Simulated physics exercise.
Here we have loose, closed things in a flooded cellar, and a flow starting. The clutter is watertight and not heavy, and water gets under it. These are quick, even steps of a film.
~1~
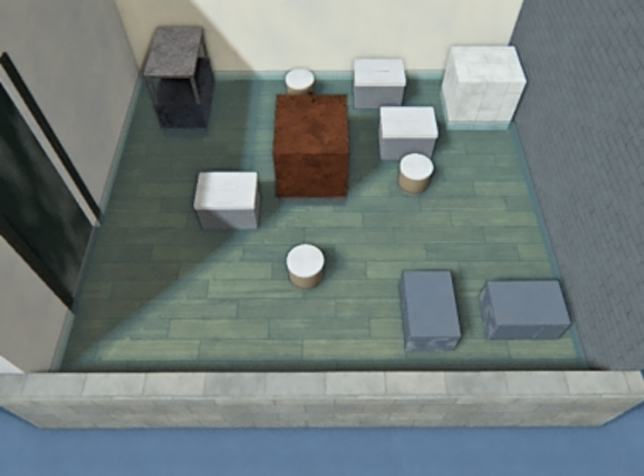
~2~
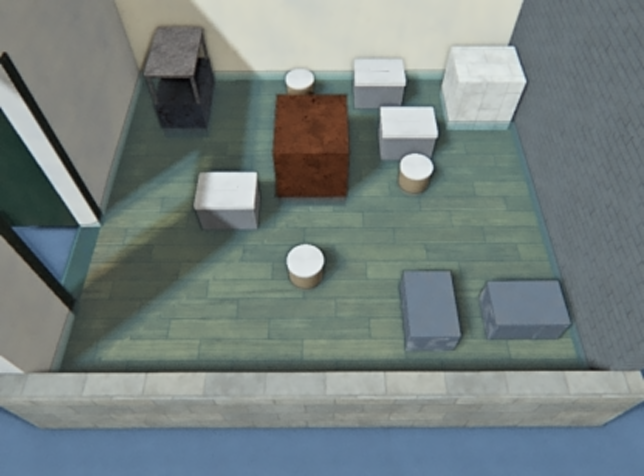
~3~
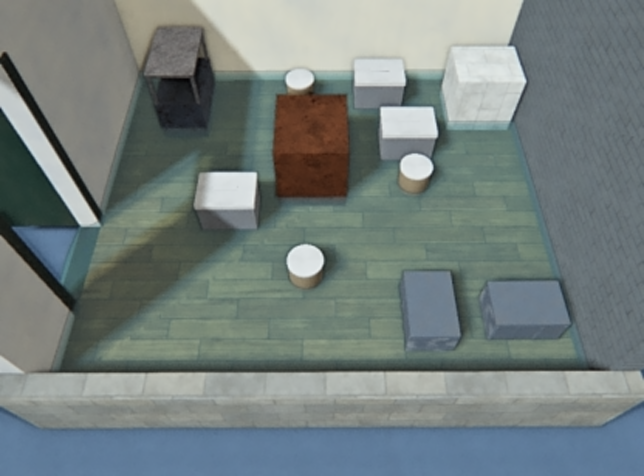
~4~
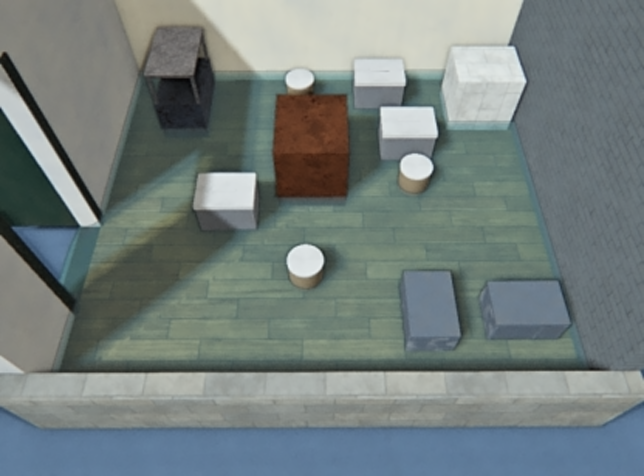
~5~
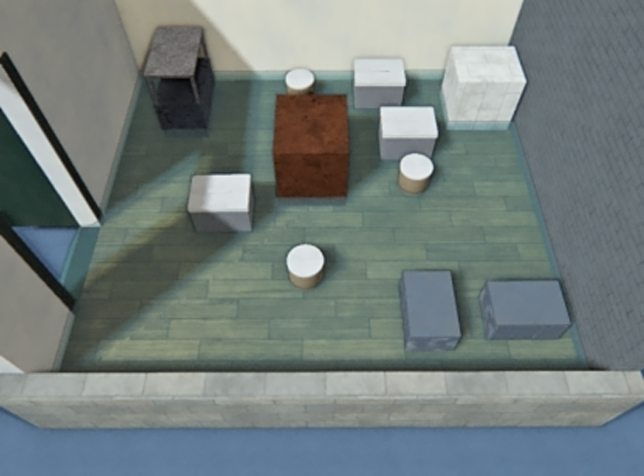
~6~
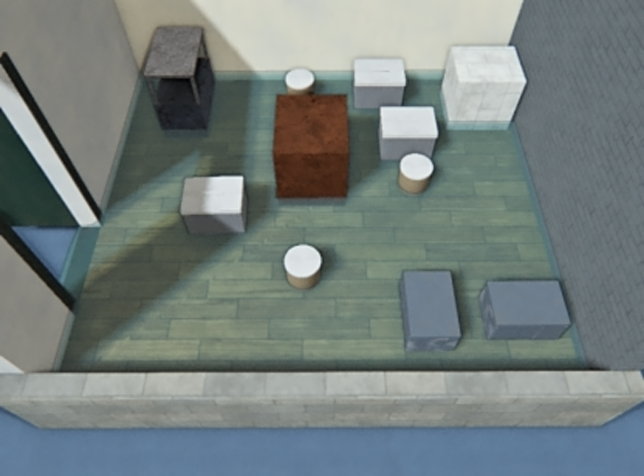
At first, pale blocks, round stools, a reddish-brown cube and grey boxes sit still on a green plank floor, while a dark panel at the left wall gives way to an opening. Then the white-topped box left of the brown cube slides slightly left, and little else visibly moves.
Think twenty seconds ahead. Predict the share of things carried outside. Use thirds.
Share: Under a third.
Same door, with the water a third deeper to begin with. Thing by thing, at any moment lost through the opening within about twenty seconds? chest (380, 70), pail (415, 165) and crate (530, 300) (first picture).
In turn: Inside, stays, inside.
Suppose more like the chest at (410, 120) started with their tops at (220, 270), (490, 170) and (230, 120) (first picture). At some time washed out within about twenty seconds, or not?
One after the other: Out, inside, washed out.
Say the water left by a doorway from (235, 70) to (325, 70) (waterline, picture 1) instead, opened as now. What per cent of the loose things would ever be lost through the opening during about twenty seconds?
Close to 60 %.
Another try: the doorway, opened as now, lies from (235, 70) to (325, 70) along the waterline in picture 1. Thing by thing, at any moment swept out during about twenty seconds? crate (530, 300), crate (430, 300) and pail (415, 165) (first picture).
One after the other: Stays, no, yes.
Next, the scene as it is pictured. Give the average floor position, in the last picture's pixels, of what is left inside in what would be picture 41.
Around (325, 211).
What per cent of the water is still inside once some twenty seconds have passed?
Near 58 in a hundred.
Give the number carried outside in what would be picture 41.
2 of them.
A moment on, 0 of 8 are out; 8 afloat.
Next, 1 of 8 are out; 7 afloat.
Later, 2 of 8 are out; 6 afloat.
In the end, 2 of 8 are out; 6 afloat.
